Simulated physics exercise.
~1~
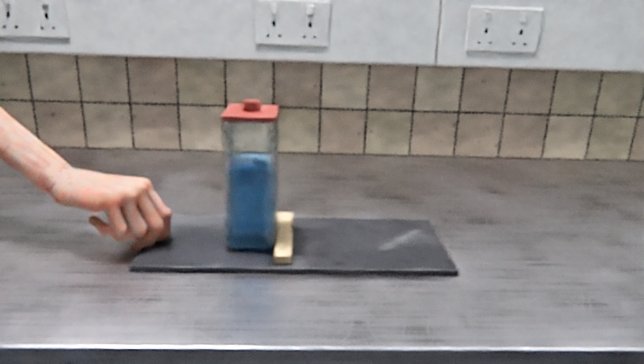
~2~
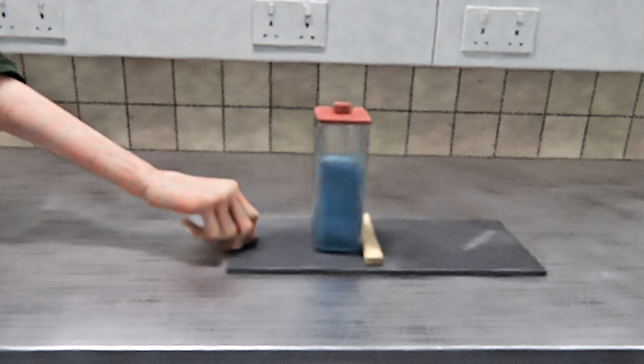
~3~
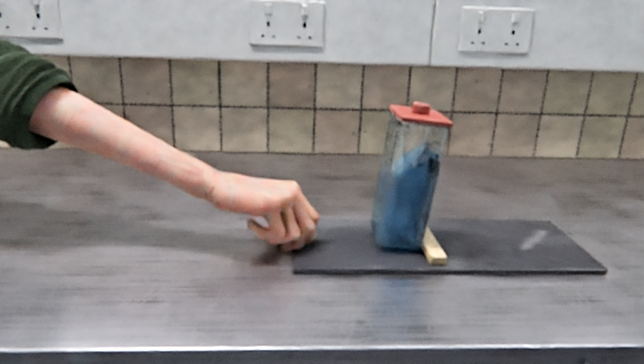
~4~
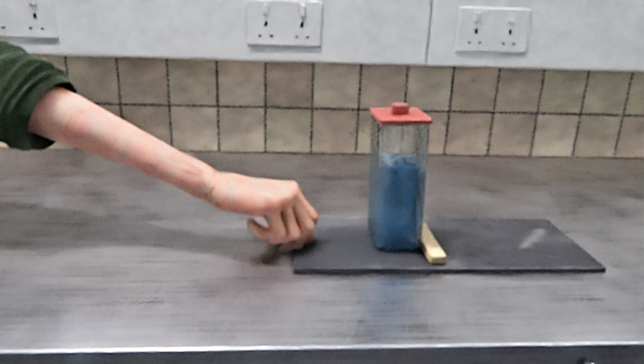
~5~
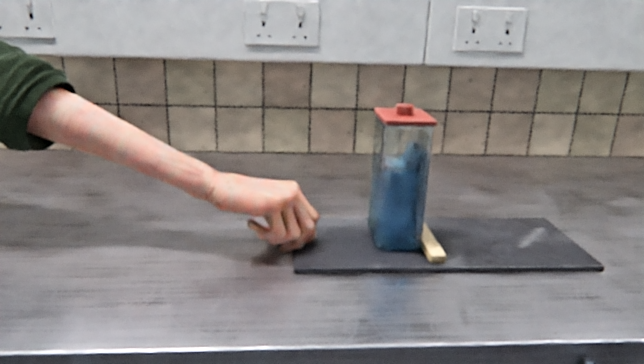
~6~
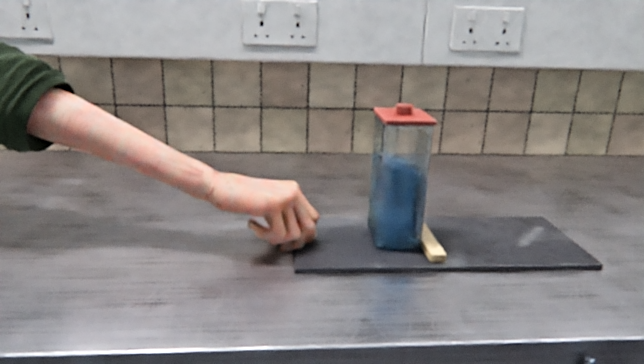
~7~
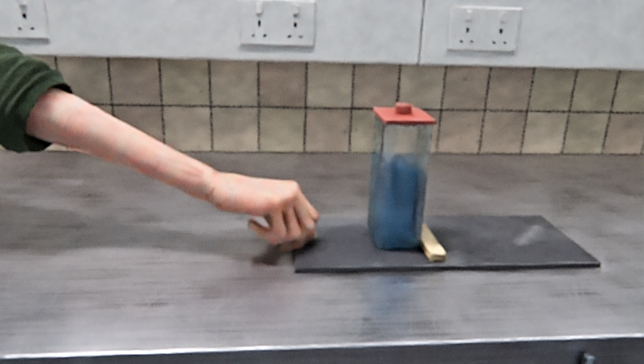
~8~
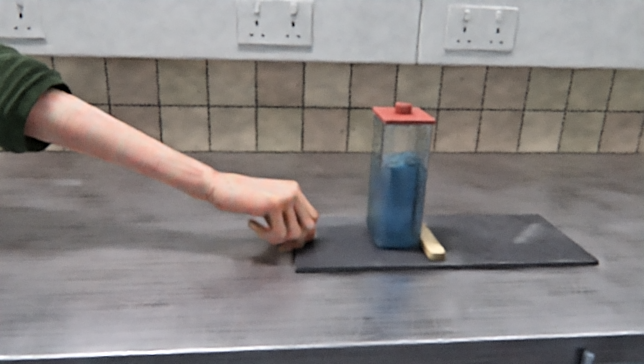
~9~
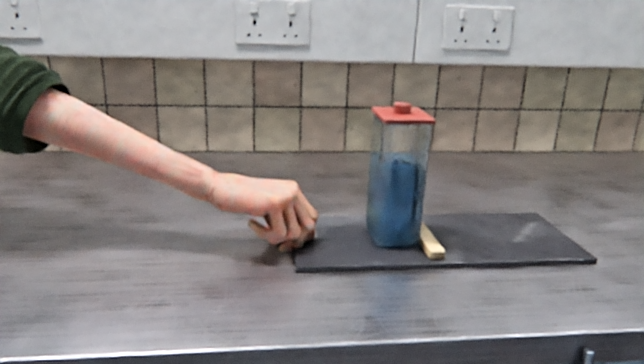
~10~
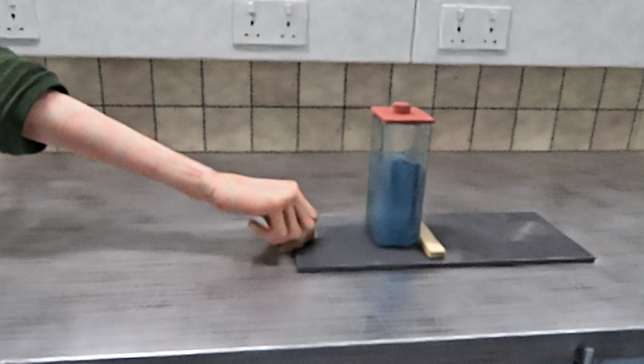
Square bottle of blue liquid riding a dark board pushed right by a hand, tilting at the stop, then settling upright.
